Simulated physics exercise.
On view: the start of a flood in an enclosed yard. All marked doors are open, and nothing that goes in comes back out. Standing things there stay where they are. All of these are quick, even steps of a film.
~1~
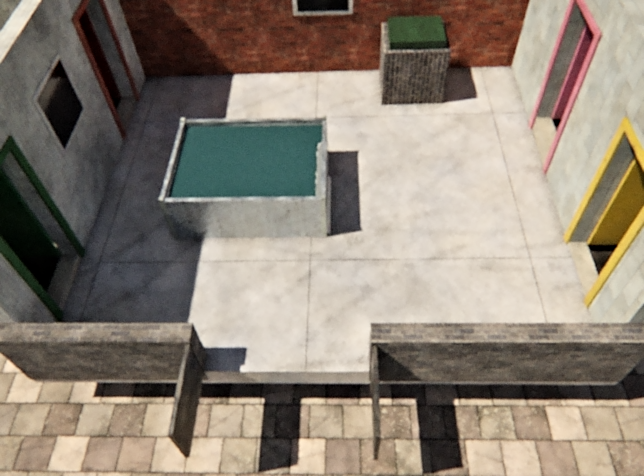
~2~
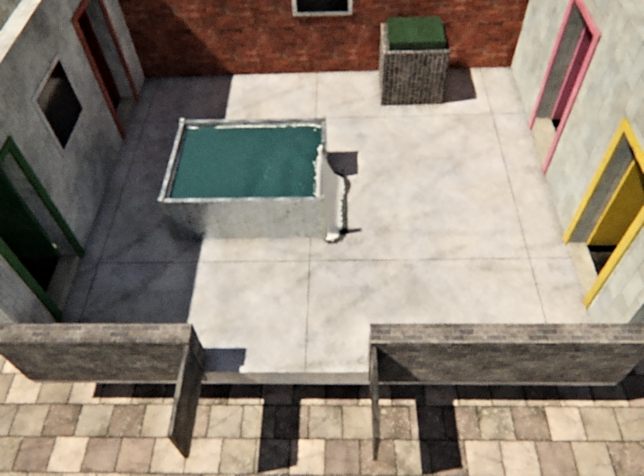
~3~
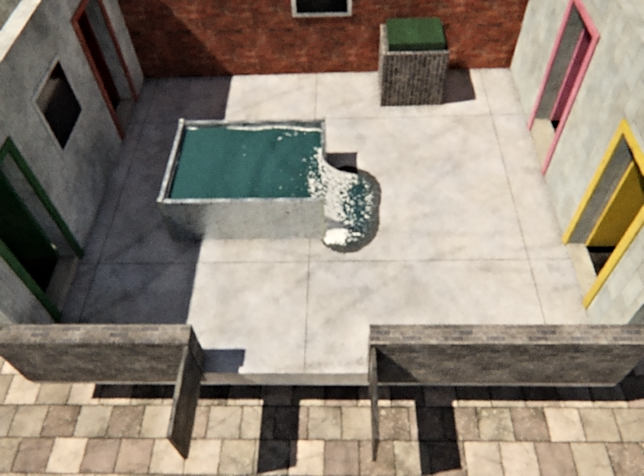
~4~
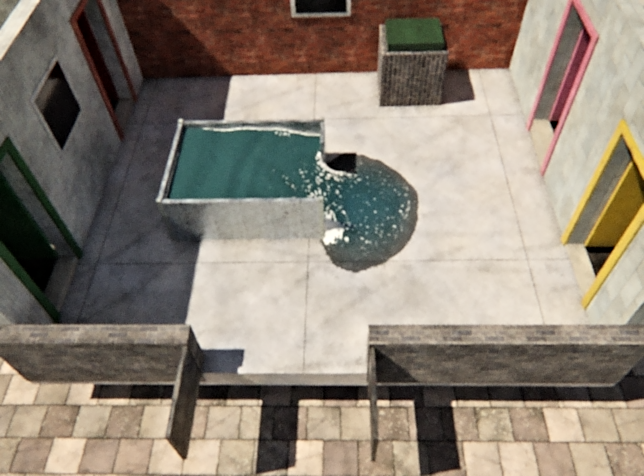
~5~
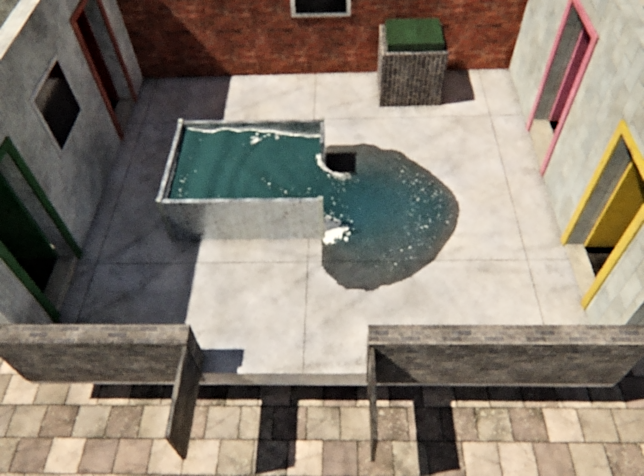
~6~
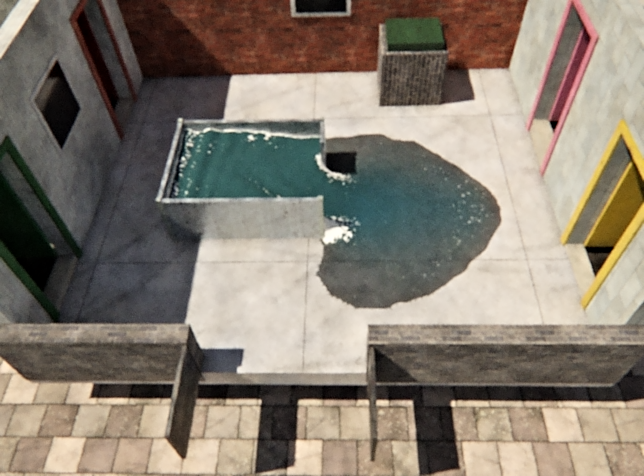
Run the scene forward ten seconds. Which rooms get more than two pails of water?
In the end pink door: Limit not exceeded; red door: Limit not exceeded; green door: Limit not exceeded; yellow door: Limit exceeded.
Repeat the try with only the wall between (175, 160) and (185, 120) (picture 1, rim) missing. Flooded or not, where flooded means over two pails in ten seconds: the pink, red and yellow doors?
Lab note: Pink below the mark, red above the mark, yellow above the mark.
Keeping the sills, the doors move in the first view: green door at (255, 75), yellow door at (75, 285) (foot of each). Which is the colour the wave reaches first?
Answer: The pink door.
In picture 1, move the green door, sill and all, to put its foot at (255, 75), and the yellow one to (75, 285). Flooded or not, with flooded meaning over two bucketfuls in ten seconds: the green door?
So then the green door doesn't reach it.
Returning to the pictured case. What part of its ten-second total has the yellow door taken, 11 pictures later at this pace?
Share at that point: Close to 25 in a hundred.
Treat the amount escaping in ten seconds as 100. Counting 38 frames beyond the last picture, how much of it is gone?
By then, close to 70 % of it.
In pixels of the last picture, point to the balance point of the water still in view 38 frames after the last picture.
That puts it at around (404, 200).
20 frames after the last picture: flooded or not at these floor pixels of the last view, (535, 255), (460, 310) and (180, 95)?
Result, in that order: Wetted / wetted / not wetted.
A moment on, water covers 35 % of the floor; the pink door wet at the sill, nothing in, the red door not reached, the green door not reached, the yellow door under two buckets in.
Next, water covers 40 % of the floor; the pink door wet at the sill, nothing in, the red door not reached, the green door not reached, the yellow door far over two buckets in.
Then, water covers 40 % of the floor; the pink door wet at the sill, nothing in, the red door not reached, the green door not reached, the yellow door far over two buckets in.
Later, water covers 60 % of the floor; the pink door wet at the sill, nothing in, the red door not reached, the green door not reached, the yellow door far over two buckets in.
In the end, water covers 90 % of the floor; the pink door wet at the sill, nothing in, the red door wet at the sill, nothing in, the green door wet at the sill, nothing in, the yellow door far over two buckets in.
